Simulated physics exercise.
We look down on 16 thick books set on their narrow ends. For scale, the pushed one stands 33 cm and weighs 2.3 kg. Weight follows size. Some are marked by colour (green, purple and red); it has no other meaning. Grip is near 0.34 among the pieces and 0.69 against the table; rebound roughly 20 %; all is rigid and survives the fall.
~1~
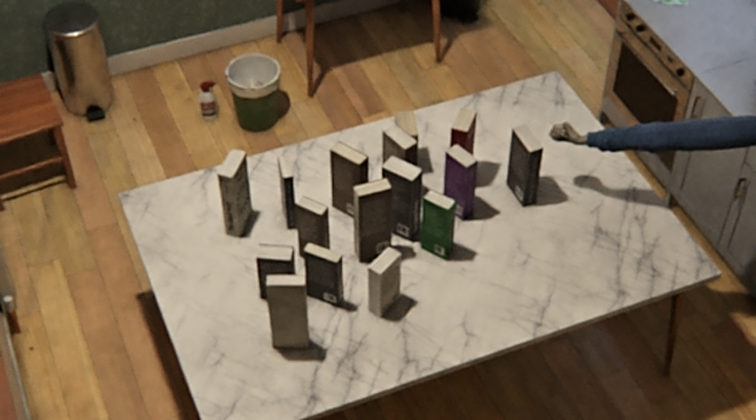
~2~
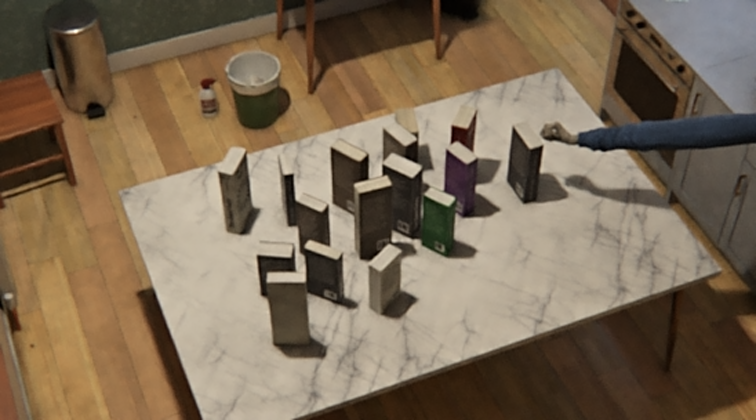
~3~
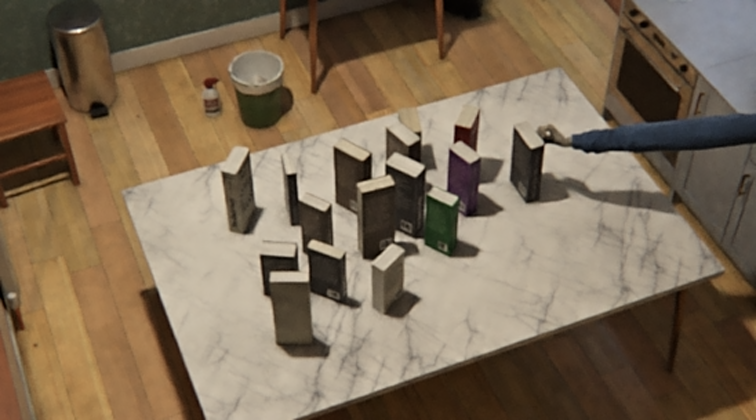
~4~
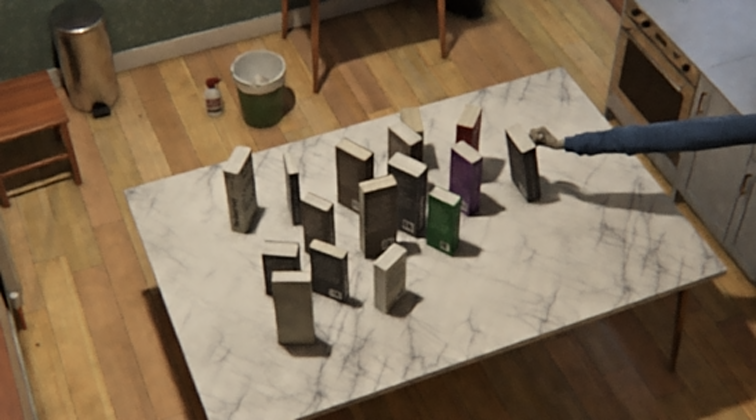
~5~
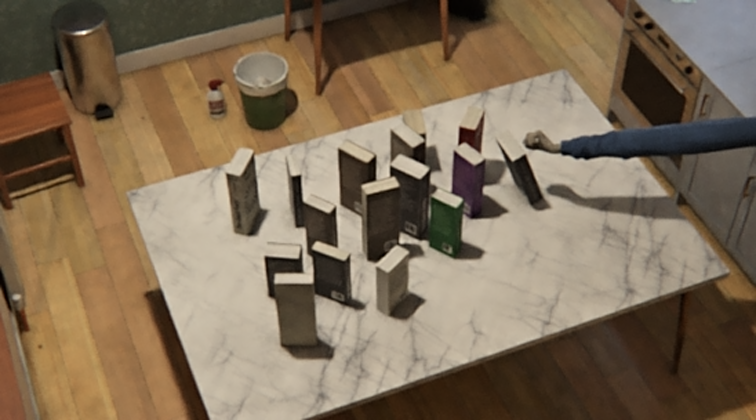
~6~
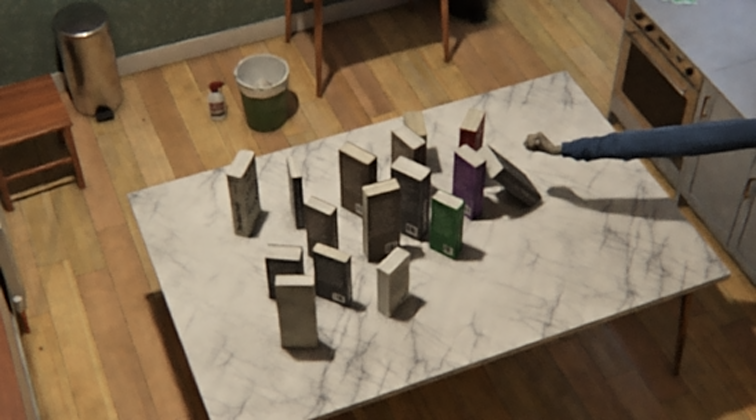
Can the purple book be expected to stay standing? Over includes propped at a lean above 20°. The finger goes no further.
It goes over.
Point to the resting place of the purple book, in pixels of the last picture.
At about (436, 201).
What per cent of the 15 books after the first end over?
Near 5 per cent.
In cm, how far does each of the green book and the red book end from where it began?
Green 0, red 0.
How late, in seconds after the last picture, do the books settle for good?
At about 1.0 s.
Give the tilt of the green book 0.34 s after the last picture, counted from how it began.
Roughly 0°.
Then, 0.14 s later than the last frame, none of the 15 other books over, 1 disturbed; purple book tilted 10°.
Then, 0.34 s later than the last frame, 1 of the 15 other books over; purple book tilted 36°.
When it is over, 1 of the 15 other books over; purple book tilted 47°; red book unmoved; green book unmoved. 14 left standing. In pixels of the last frame, middles, purple book near (436, 201), red book near (471, 150).
